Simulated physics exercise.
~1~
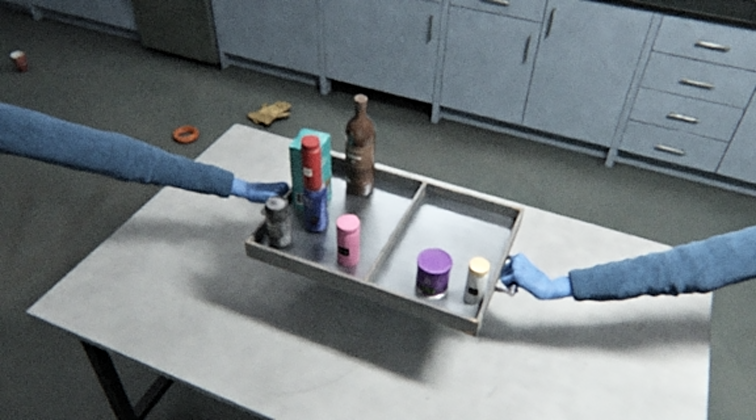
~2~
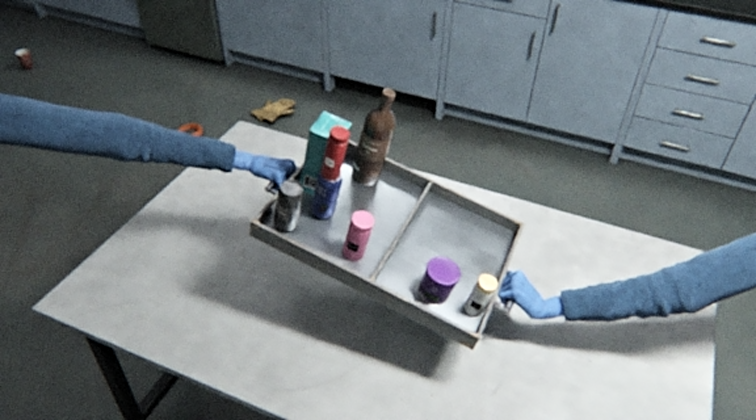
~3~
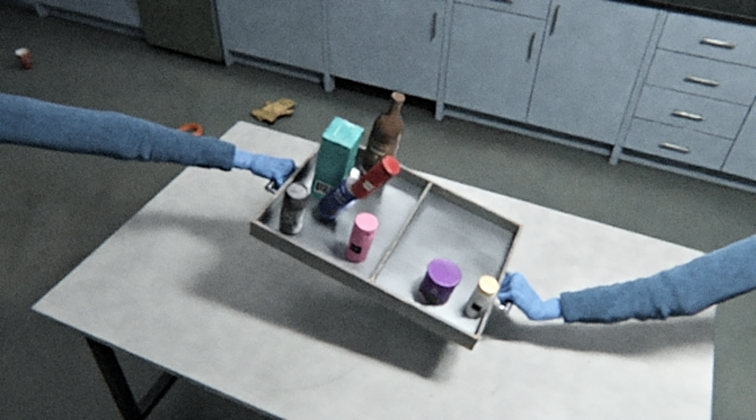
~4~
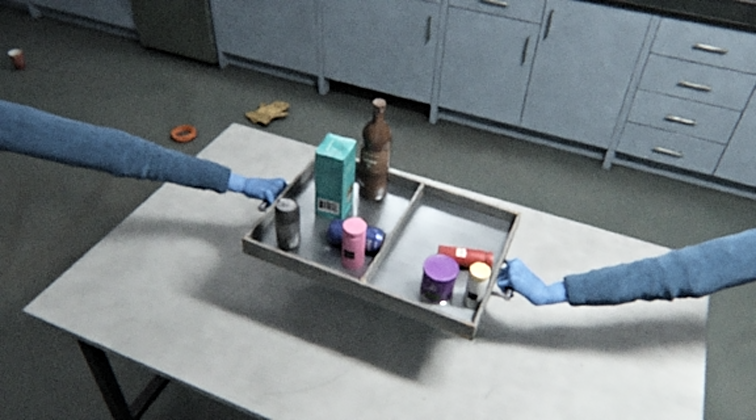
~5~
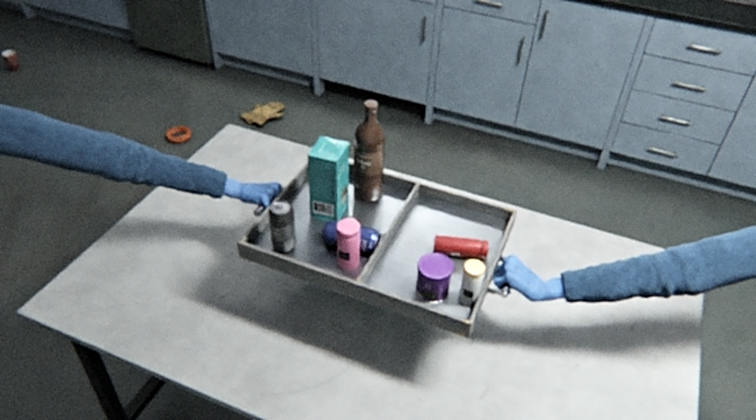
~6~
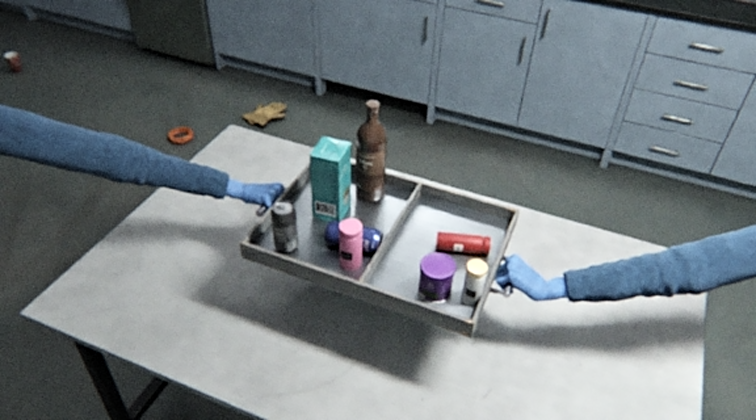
Two gloved hands tipping a divided tray right edge down, toppling a red shaker and blue can, then levelling it, everything aboard.
